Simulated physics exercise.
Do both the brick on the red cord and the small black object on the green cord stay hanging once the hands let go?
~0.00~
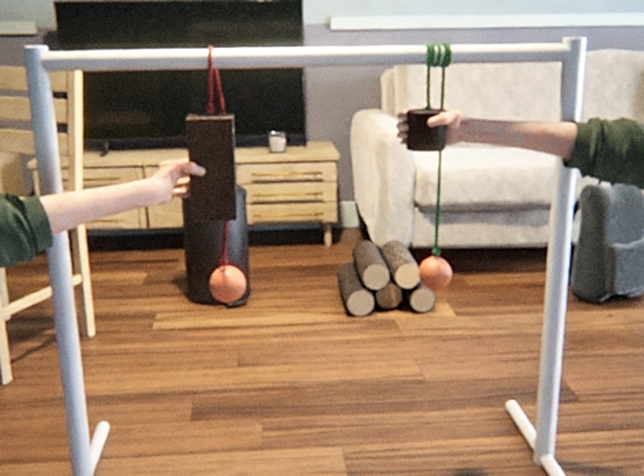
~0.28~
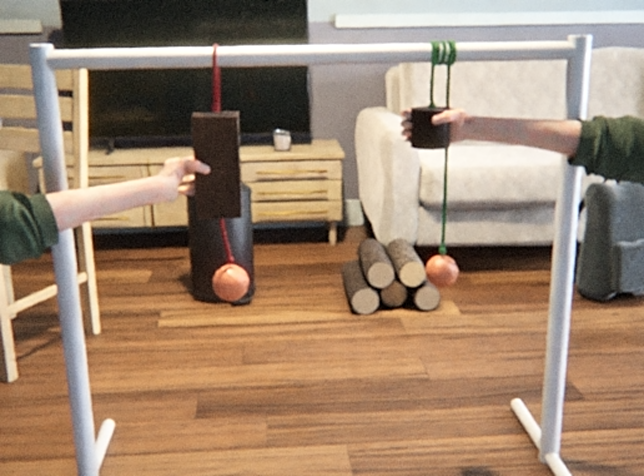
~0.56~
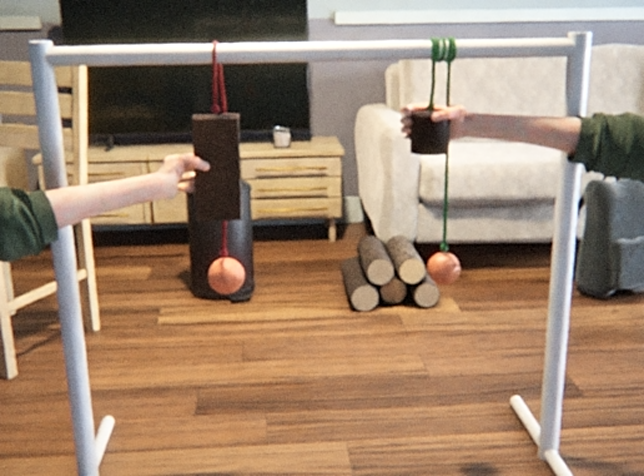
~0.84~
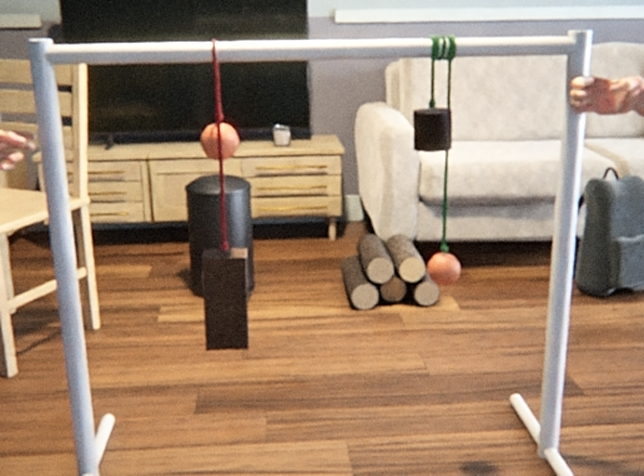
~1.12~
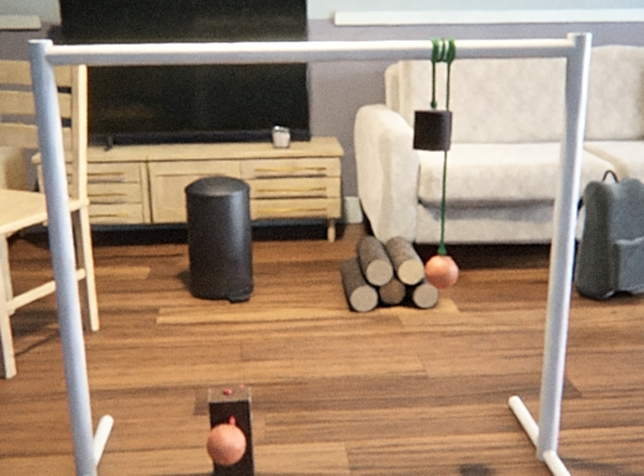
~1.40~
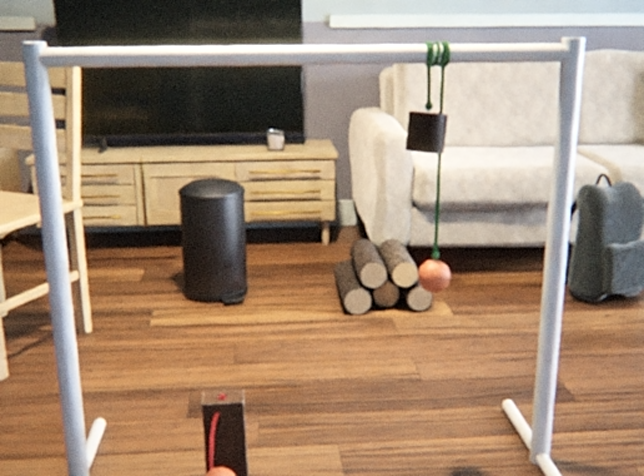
No, only the small black object stays hanging from the bar. The brick runs down to the floor.
